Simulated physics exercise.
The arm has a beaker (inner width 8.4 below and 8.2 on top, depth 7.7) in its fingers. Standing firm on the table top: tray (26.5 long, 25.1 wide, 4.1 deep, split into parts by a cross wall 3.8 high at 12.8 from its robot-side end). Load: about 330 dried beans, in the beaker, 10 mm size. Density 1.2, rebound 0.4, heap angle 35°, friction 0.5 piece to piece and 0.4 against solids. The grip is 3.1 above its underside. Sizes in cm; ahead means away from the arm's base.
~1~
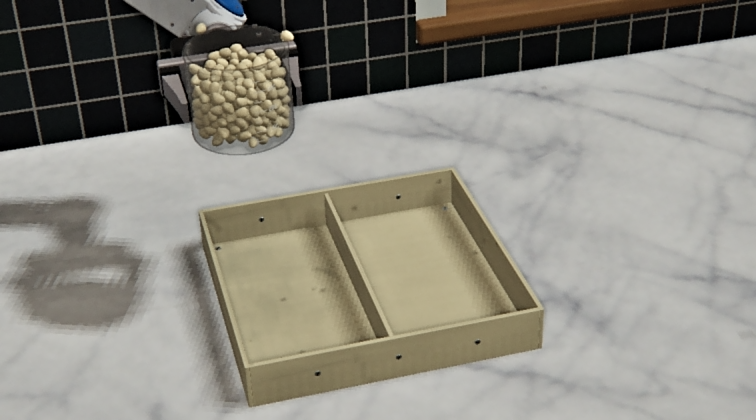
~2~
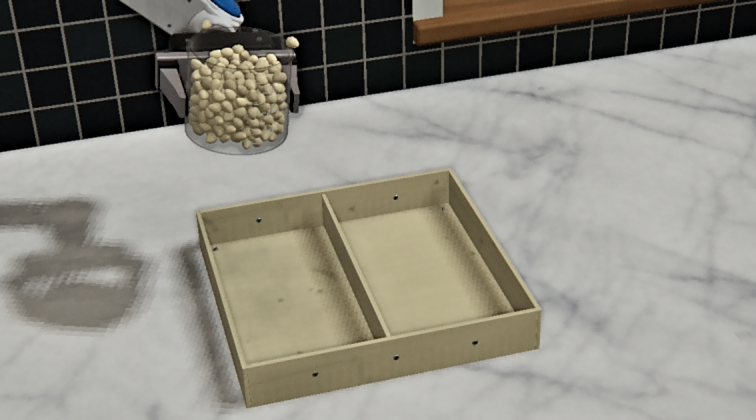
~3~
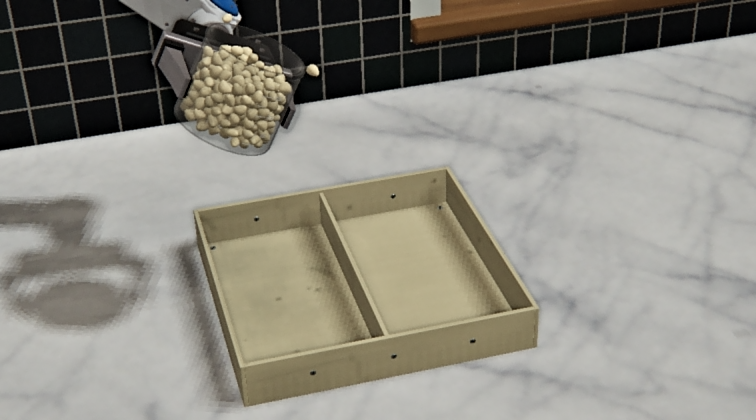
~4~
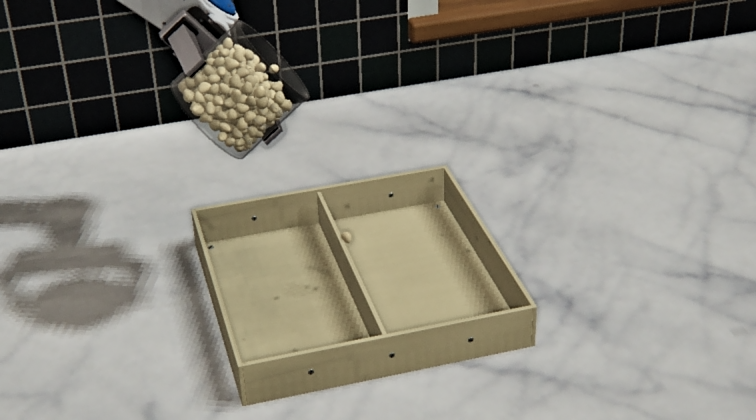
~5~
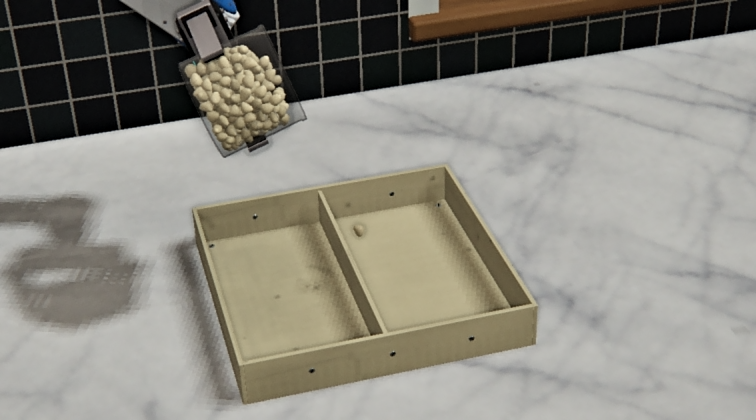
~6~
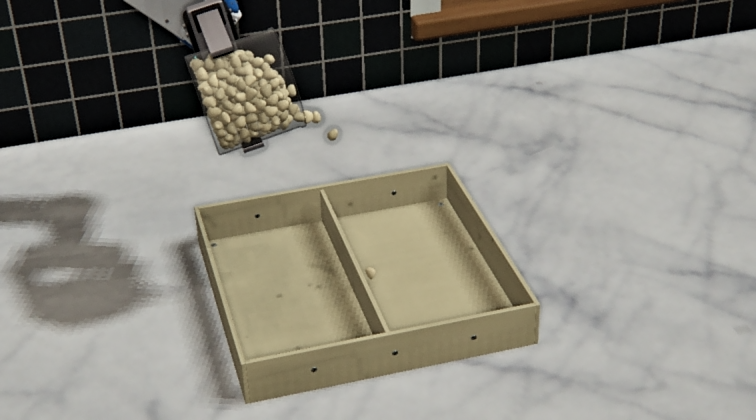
A robot arm held a clear beaker of pale beans above a marble counter and gradually tilted it; one bean dropped into the divided wooden tray, then a couple more slipped out over the rim.
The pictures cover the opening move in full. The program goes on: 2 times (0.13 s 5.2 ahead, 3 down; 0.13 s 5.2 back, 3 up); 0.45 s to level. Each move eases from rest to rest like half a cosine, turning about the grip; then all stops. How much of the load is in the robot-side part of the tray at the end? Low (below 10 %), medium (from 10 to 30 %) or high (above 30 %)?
Answer: Medium; from 10 to 30 % of the dried beans finish in the robot-side part of the tray.
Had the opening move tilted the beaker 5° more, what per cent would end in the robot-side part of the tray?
In that case some 15 per cent.
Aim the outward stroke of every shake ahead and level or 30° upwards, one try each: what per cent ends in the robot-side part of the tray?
About 15 and 10 per cent.
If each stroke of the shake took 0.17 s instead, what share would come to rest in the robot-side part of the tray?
Then about 10 per cent.
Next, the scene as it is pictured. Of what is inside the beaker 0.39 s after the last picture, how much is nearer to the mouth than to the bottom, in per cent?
Some 40 per cent.
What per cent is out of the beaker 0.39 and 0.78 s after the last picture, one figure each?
In turn: 35, 55.
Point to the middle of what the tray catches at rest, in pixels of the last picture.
At about (410, 272).
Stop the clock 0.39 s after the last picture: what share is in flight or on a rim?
About 2 per cent.
Then, 0.39 s after the last picture, tilted 79° forward, highest piece 22 above the table; 214 in the beaker, 88 in the far-side part, 19 in the robot-side part, 1 on the table or floor, 5 in flight or on a rim.
Then, 0.78 s after the last picture, tilted 31° forward, highest piece 25 above the table; 152 in the beaker, 127 in the far-side part, 46 in the robot-side part, 2 on the table or floor.
Then, 1.17 s after the last picture, level, highest piece 25 above the table; 152 in the beaker, 126 in the far-side part, 46 in the robot-side part, 3 on the table or floor.
Then, 2.22 s after the last picture, level, highest piece 25 above the table; 152 in the beaker, 126 in the far-side part, 46 in the robot-side part, 3 on the table or floor.
Final count, 152 in the beaker, 126 in the far-side part, 46 in the robot-side part, 3 on the table or floor. That is 14 % in the robot-side part of the tray.
